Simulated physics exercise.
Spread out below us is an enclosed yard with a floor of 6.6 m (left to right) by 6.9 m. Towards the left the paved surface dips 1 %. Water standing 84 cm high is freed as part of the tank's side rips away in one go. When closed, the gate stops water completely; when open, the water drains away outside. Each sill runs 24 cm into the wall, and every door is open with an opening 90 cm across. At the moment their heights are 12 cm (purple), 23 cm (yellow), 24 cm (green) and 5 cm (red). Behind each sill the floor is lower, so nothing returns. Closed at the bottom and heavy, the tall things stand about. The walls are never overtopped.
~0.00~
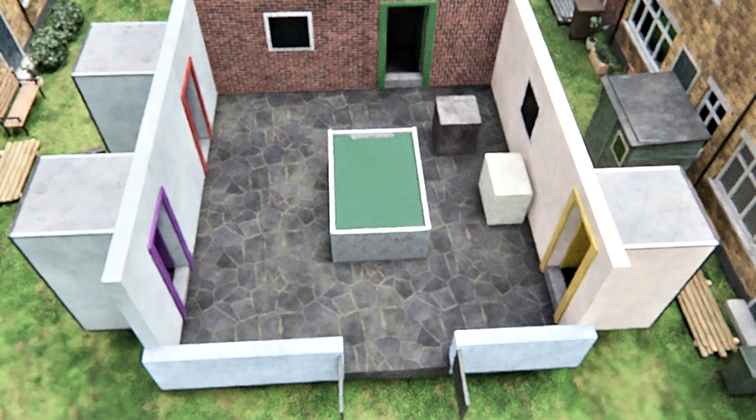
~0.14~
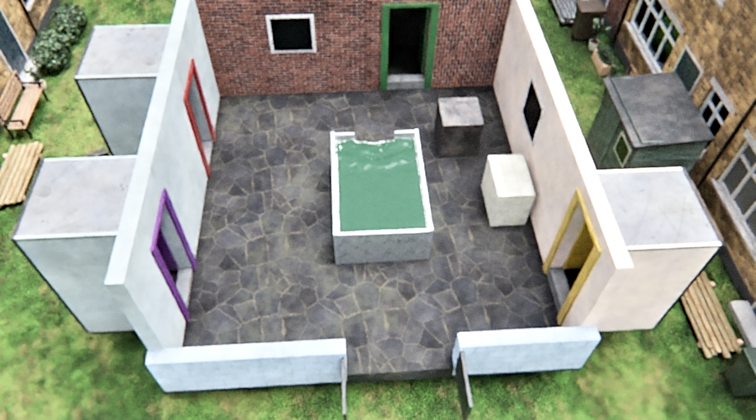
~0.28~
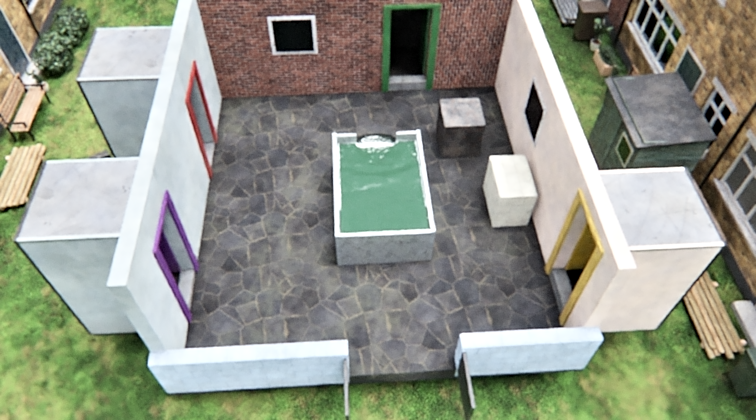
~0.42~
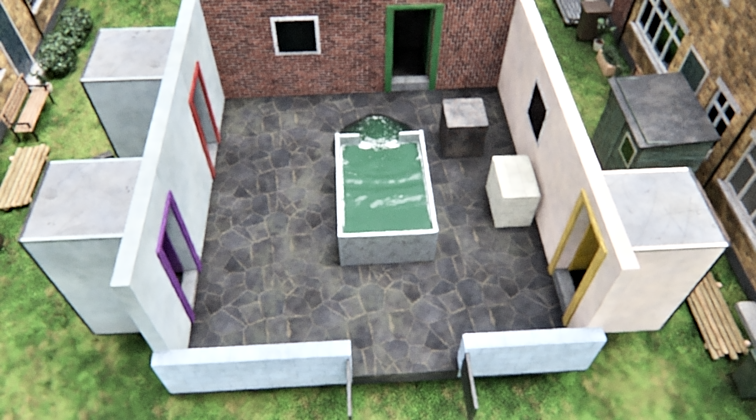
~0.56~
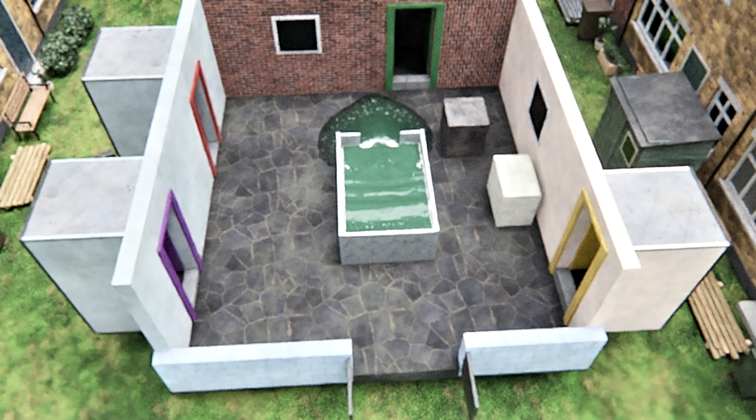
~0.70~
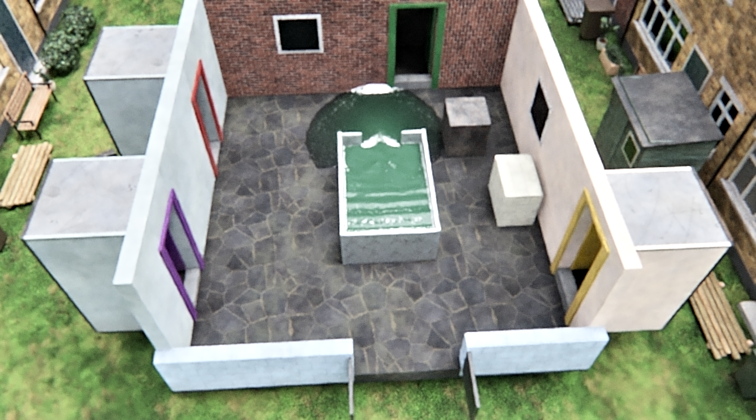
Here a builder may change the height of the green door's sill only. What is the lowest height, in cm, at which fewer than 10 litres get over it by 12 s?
29 cm.
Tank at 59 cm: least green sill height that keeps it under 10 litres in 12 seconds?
You'd need a step of close to 19 cm.
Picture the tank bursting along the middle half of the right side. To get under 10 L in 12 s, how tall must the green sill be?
Estimate: Near 6.0 cm.
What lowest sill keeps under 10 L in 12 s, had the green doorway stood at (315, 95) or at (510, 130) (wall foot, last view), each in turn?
Minimums: About 23 cm and 11.5 cm.
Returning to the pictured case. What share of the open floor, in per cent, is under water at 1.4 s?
Around 20 per cent of the floor.
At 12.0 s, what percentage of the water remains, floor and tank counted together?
I'd put it at about 92 per cent.
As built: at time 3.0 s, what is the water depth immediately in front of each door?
Depths in cm - purple: 0, yellow: 0, green: 24, red: 9.
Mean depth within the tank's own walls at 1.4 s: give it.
Roughly 61 cm on average.
After 1.4 s water covers 20 % of the floor, deepest (42 cm) near (384, 157); 32 cm at the green door, 6 litres in over its 24 cm sill.
After 3.0 s water covers 35 % of the floor, deepest (34 cm) near (235, 98); 24 cm at the green door, 38 litres in over its 24 cm sill.
After 12.0 s water covers 100 % of the floor, deepest (15 cm) near (227, 103); 8 cm at the green door, 40 litres in over its 24 cm sill.
At the green door as built, the water arrived by 0.8 s and peaked near 34 cm at 1.8 s.
With a sill of 25.5 cm, 29 litres would have come in within the 12 s; with 34.5 cm, 1 litre. So under 10 litres takes about 29 cm.
